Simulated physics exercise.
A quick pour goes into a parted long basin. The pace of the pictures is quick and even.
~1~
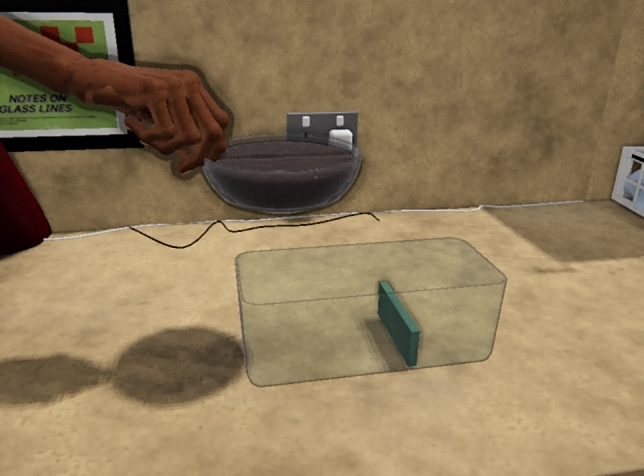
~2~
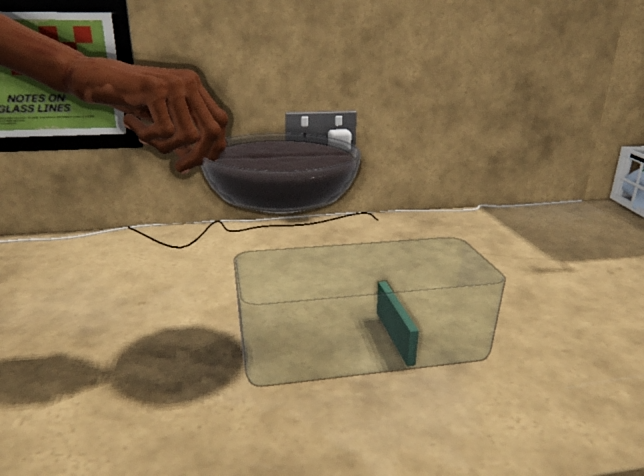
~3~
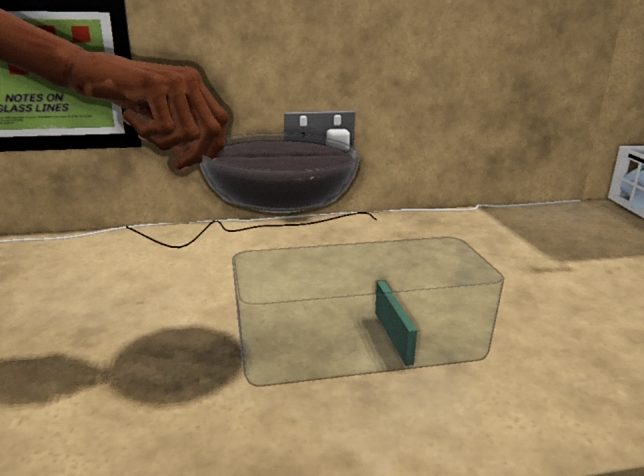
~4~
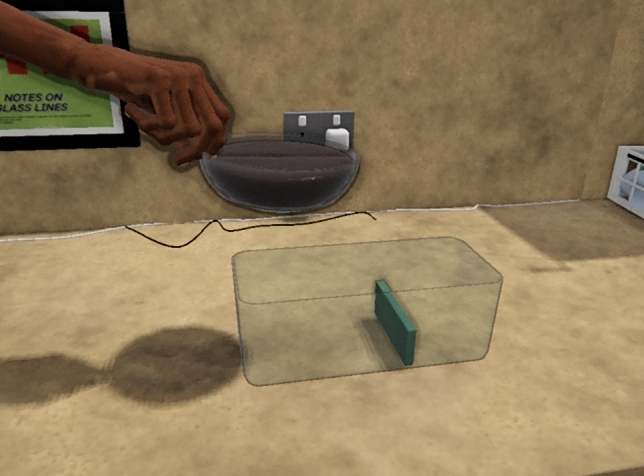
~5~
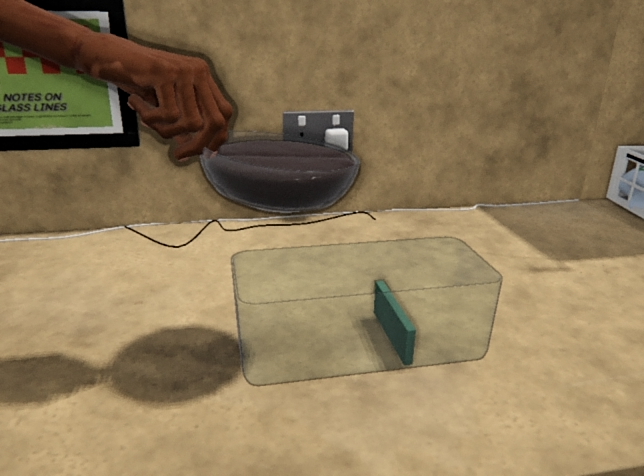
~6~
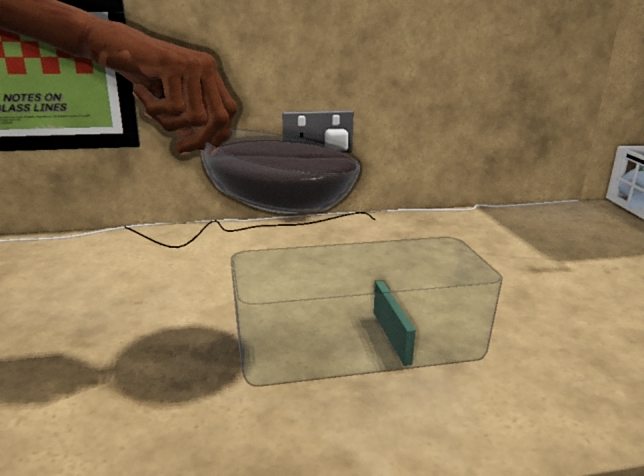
Above a countertop, a hand gradually tilts a dark bowl beside a clear, divided basin.
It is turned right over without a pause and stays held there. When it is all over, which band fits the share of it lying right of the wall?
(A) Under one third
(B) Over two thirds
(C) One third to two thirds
C, one third to two thirds.
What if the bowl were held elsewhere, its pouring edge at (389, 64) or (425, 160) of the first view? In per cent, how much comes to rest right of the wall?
75 % and 75 %.
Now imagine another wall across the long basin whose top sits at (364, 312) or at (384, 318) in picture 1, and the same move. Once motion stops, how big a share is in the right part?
The first placement leaves close to 75 per cent, the second close to 55 per cent.
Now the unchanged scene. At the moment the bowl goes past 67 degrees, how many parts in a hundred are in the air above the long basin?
I'd say some 35 per cent of it.
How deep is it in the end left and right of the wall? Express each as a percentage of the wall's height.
Left: 30 %. Right: 50 %.
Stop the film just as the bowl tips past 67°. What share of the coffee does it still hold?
Remaining fraction: Approx. 25 %.
A moment on, the bowl is tipped part way and 24 per cent is still to pour, 11 is left of the wall and 29 right of it.
Next, the bowl is tipped right over and 0 per cent is still to pour, 50 is left of the wall and 45 right of it.
Then the bowl is tipped right over and 0 per cent is still to pour, 51 is left of the wall and 45 right of it.
Later the bowl is tipped right over and 0 per cent is still to pour, 51 is left of the wall and 45 right of it.
In the end 51 per cent lies left of the wall, 45 right of it and 3 outside.
